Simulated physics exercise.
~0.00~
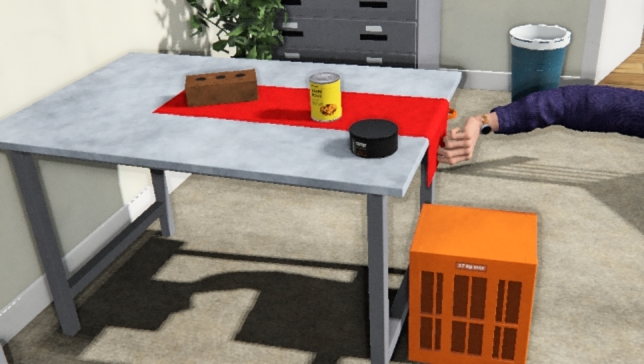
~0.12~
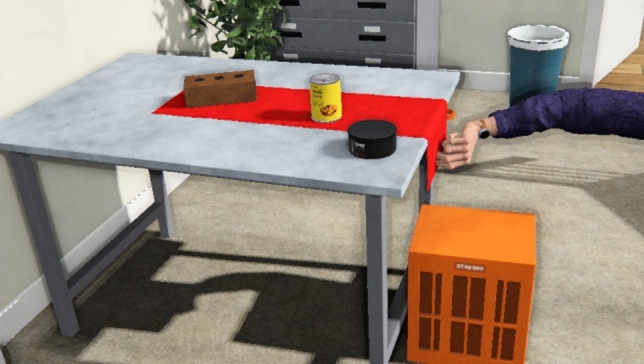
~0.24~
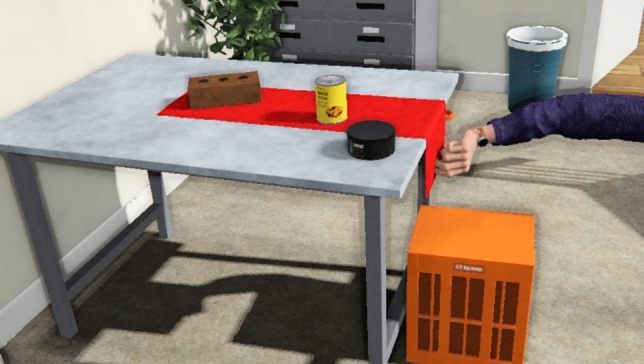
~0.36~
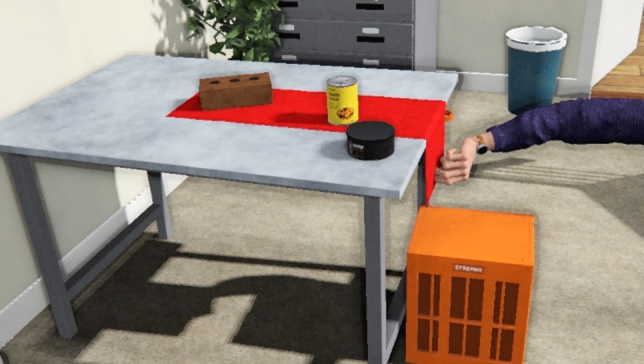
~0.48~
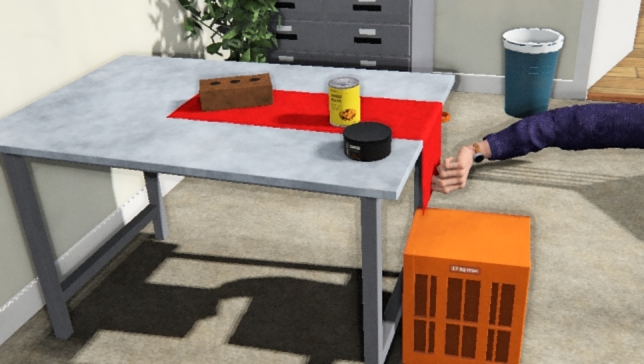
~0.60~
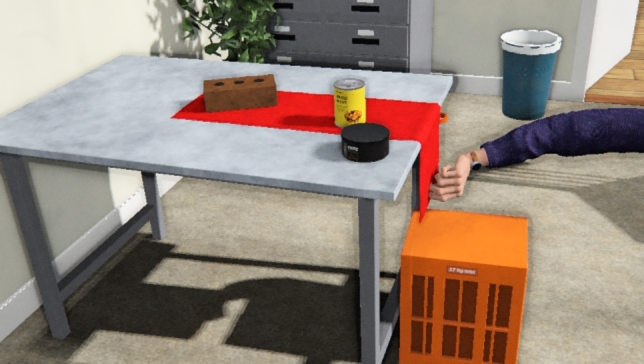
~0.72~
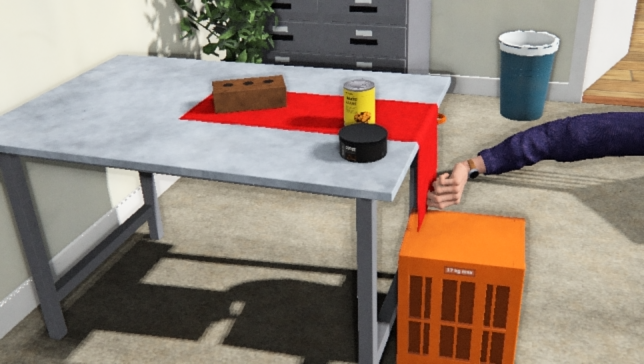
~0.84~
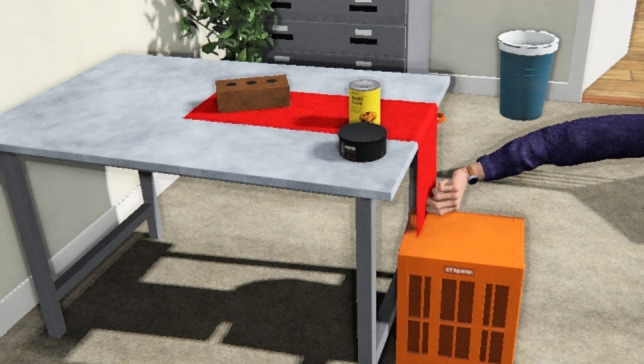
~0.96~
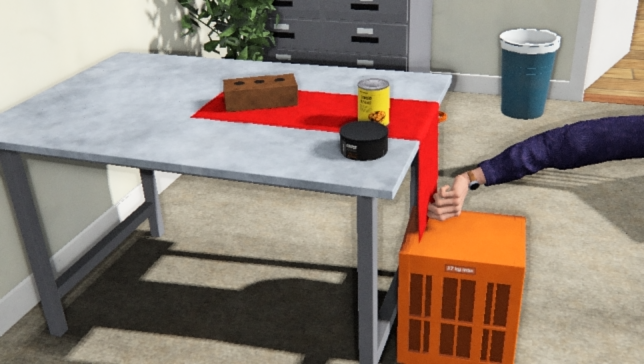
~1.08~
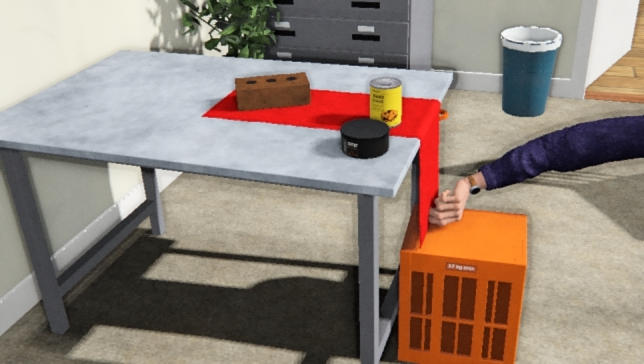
A hand slowly pulled a red cloth over the right edge of a gray table, carrying a brick and a yellow tin along with it, until its hanging end reached the orange crate; the tin stayed upright on the table and the black tub stayed put.
